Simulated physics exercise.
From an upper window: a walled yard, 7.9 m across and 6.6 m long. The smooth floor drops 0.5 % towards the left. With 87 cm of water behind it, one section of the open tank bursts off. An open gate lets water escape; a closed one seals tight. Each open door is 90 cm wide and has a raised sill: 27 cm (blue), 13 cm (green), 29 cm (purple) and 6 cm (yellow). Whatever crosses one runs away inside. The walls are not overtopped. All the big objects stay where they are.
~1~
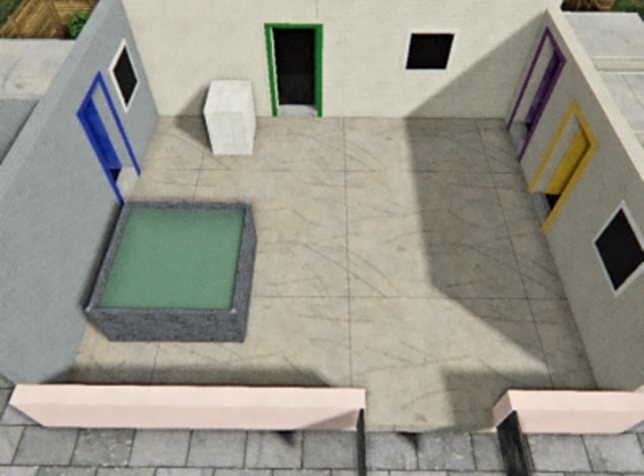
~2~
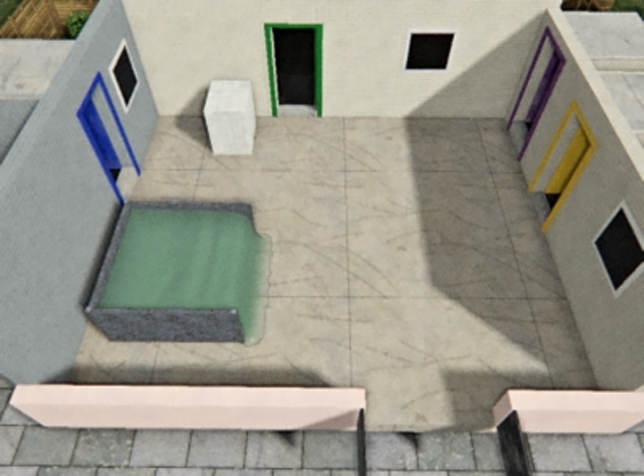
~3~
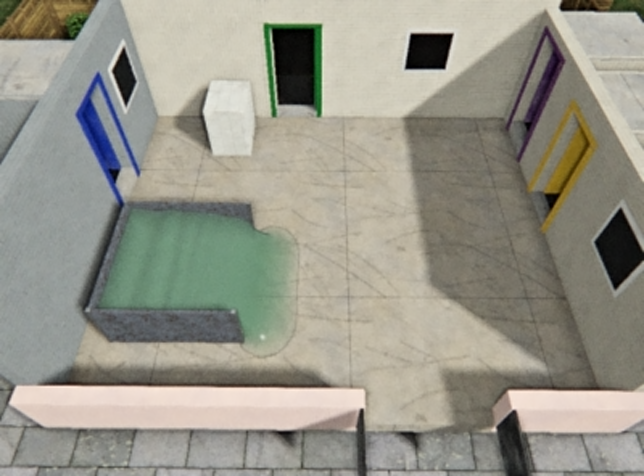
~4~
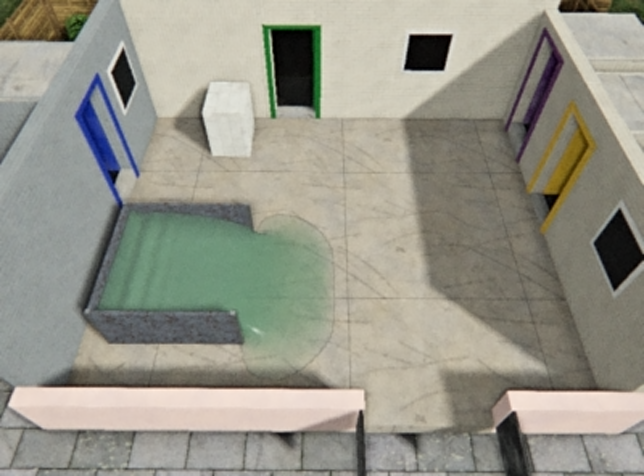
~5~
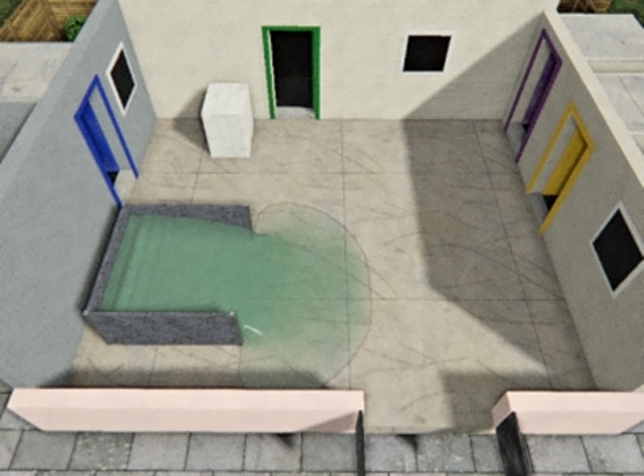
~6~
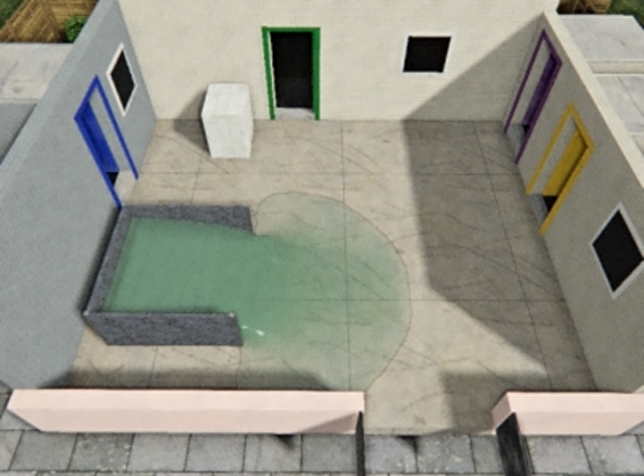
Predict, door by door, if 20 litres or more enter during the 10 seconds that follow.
Door by door: At the blue door it keeps below the limit; at the green door it keeps below the limit; at the purple door it keeps below the limit; at the yellow door it passes the limit.
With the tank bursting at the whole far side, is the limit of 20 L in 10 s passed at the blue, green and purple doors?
Against that limit: Blue under, green above, purple below.
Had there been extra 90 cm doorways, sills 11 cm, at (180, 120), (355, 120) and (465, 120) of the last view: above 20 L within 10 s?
In that order: Not over, below, past it.
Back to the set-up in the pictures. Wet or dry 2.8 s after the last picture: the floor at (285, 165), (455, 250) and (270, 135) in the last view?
In turn: Still dry, wet, still dry.
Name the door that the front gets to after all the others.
Last comes the blue one.
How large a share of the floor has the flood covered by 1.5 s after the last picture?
Near 60 per cent is wet.
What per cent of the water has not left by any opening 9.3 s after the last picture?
About 76 per cent.
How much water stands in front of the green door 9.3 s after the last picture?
Some 9.5 cm.
Then, 0.7 s after the last picture water covers 45 % of the floor and is deepest (32 cm) near (256, 310); blue door not reached, green door not reached, purple door not reached, yellow door not reached.
Then, 1.5 s after the last picture water covers 60 % of the floor and is deepest (44 cm) near (595, 411); blue door not reached, green door not reached, purple door not reached, yellow door 20 cm at the sill, 24 L in.
Then, 2.8 s after the last picture water covers 65 % of the floor and is deepest (32 cm) near (496, 123); blue door not reached, green door not reached, purple door 15 cm at the sill, 0 L in, yellow door 17 cm at the sill, 129 L in.
Then, 5.3 s after the last picture water covers 65 % of the floor and is deepest (18 cm) near (472, 123); blue door not reached, green door 5 cm at the sill, 0 L in, purple door 14 cm at the sill, 0 L in, yellow door 8 cm at the sill, 185 L in.
Then, 9.3 s after the last picture water covers 95 % of the floor and is deepest (15 cm) near (258, 133); blue door 11 cm at the sill, 0 L in, green door 10 cm at the sill, 0 L in, purple door 6 cm at the sill, 0 L in, yellow door 5 cm at the sill, 189 L in.
